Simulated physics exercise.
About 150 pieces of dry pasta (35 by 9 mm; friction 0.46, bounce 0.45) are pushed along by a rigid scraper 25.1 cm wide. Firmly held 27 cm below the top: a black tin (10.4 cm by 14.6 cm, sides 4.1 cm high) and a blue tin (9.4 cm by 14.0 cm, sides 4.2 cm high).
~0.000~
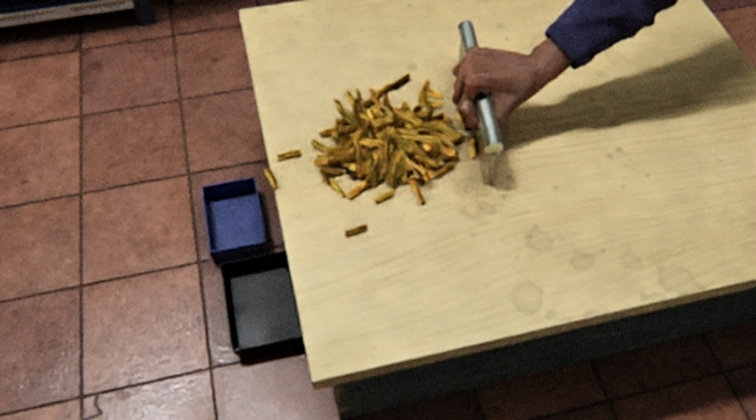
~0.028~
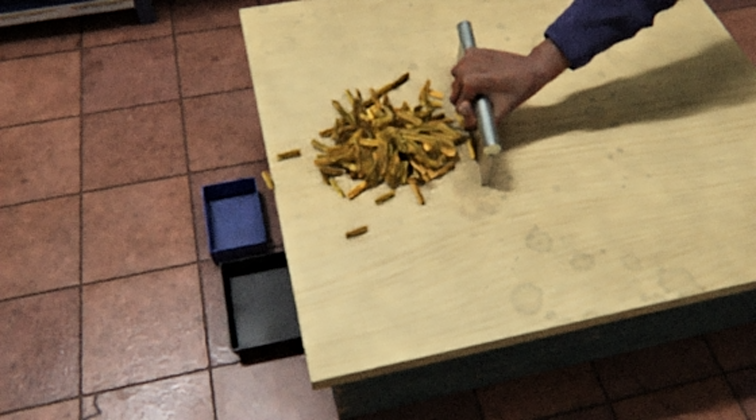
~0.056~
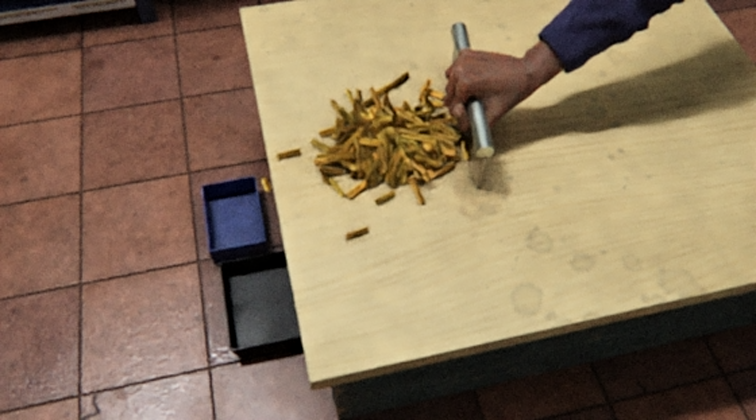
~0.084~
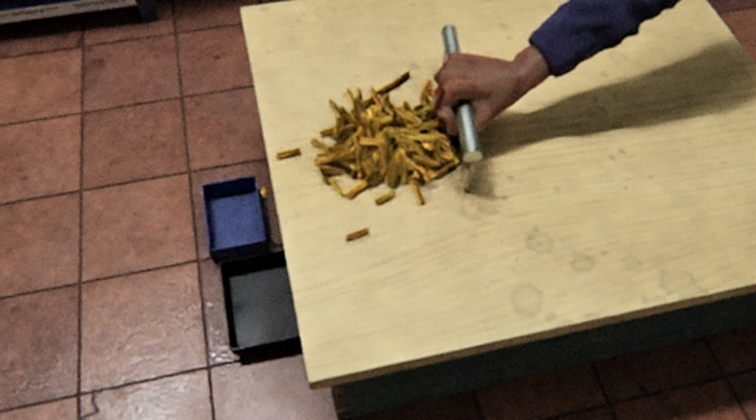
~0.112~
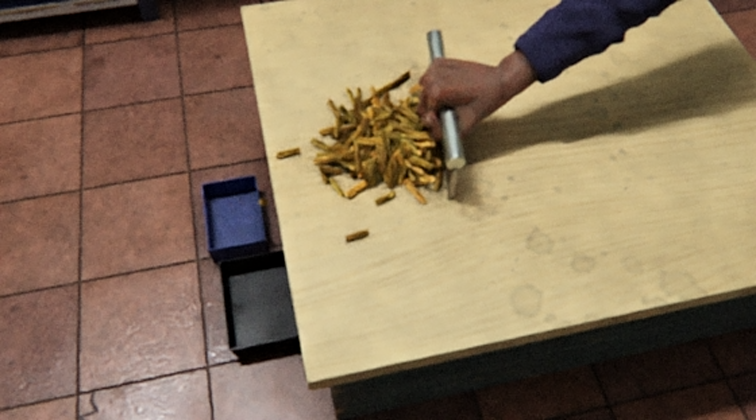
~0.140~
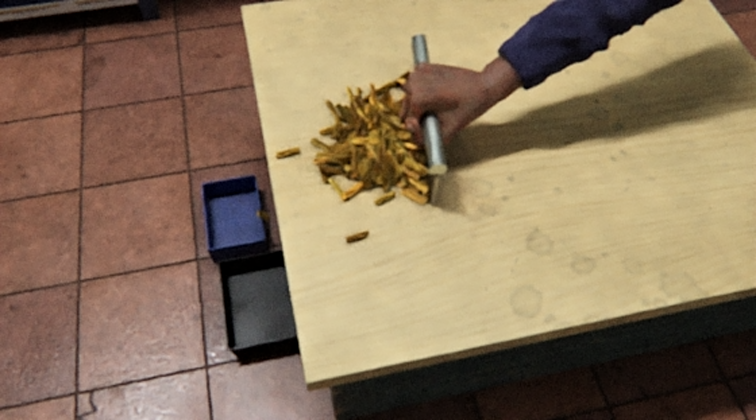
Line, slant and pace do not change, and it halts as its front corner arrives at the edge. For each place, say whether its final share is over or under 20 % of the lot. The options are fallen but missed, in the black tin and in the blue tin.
Fallen but missed: Over, black tin: Under, blue tin: Under.
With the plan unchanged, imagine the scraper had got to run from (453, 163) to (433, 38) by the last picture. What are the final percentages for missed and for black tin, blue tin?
Missed 55 percent; black tin 10 percent; blue tin 30 percent.
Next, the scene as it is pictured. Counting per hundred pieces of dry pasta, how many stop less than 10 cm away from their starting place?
Roughly 0 %.
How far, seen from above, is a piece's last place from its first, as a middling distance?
It works out at some 40 centimetres.
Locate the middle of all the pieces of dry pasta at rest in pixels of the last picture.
Near (160, 292).
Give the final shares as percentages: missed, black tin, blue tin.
80 per cent misses, the black tin gets 5 per cent and the blue tin gets 15 per cent.
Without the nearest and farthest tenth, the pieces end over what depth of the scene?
Estimate: Close to 34 cm.
After 0.31 s, scraper 25 cm from its start, spill 24 cm wide; still on top 100 %.
After 0.47 s, scraper 30 cm from its start, spill 30 cm wide; off the edge, not caught 80 %, still on top 20 %.
After 0.61 s, scraper 30 cm from its start, spill 36 cm wide; black tin 5 %, blue tin 5 %, off the edge, not caught 85 %, still on top 5 %.
In the end, at 2.3 s, black tin 5 %, blue tin 15 %, fallen but missed 80 %, still on top 5 %.
